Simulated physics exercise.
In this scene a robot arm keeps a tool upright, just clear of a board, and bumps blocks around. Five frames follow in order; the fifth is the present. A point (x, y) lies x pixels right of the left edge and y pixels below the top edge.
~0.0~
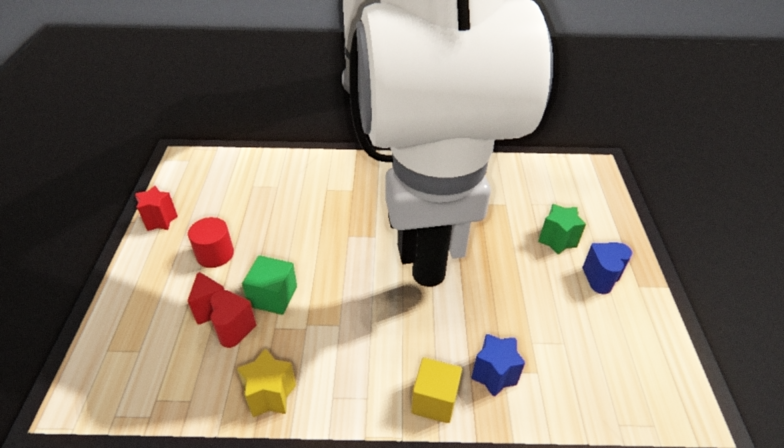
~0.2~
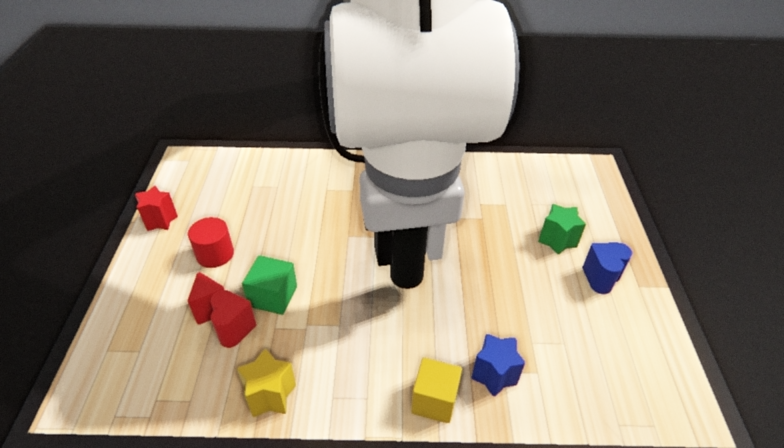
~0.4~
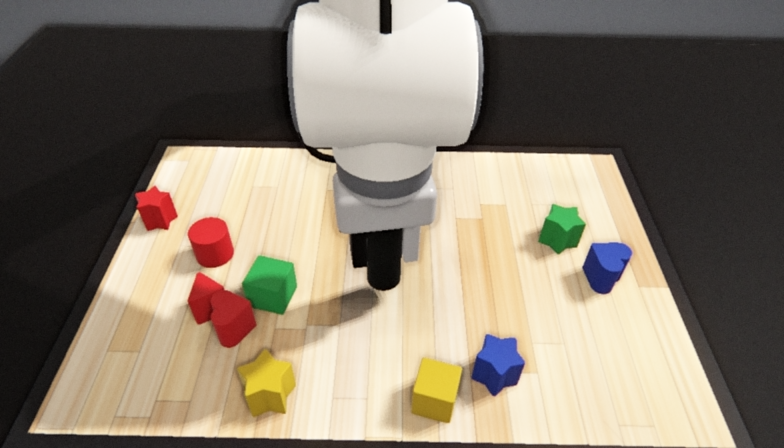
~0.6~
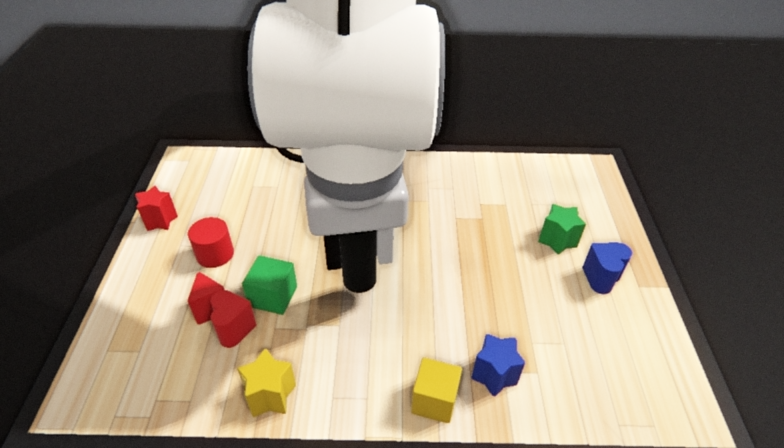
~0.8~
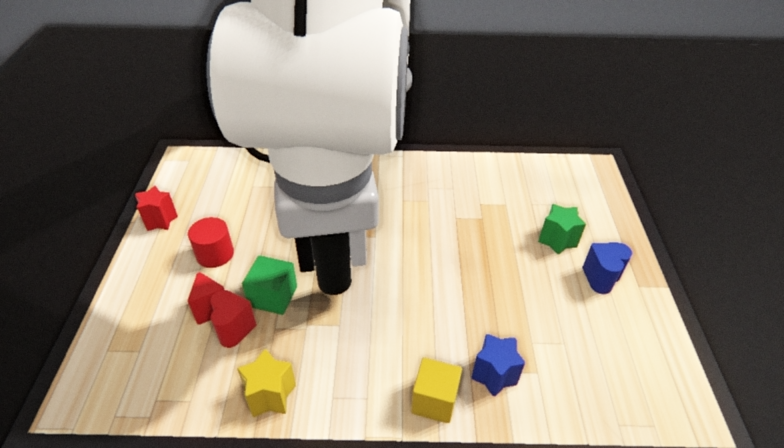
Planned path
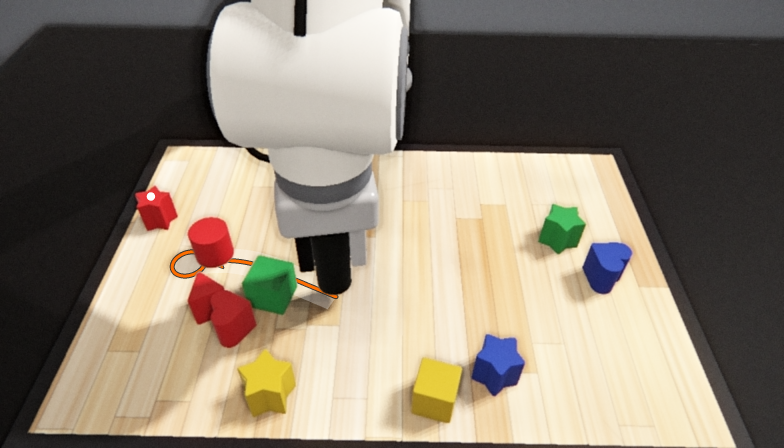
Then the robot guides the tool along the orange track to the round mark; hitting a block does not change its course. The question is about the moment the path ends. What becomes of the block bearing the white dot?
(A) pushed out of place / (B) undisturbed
(B)
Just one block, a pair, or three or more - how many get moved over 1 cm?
The push will move two blocks.
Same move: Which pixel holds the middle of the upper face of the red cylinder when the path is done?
It comes to (163, 220).
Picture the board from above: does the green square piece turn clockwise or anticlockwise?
The sense of turning is anti-clockwise.
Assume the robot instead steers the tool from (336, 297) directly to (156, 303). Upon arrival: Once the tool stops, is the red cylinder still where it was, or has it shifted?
It is left in place.
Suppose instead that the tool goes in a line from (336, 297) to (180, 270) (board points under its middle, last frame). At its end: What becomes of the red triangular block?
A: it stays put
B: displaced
Answer: B.
The line goes from (336, 297) over (289, 277) and (242, 262) to (189, 264); the dot is on the red star block.
On the path given first. One third of the way, tool (286, 262); green square piece (252, 272), turned 45° anticlockwise.
Two thirds of the way, tool (237, 247); red cylinder (203, 229); green square piece (241, 271), turned 80° anticlockwise.
At the end, tool (183, 249); red star block unmoved; red cylinder (163, 220); green square piece (241, 271), turned 80° anticlockwise.
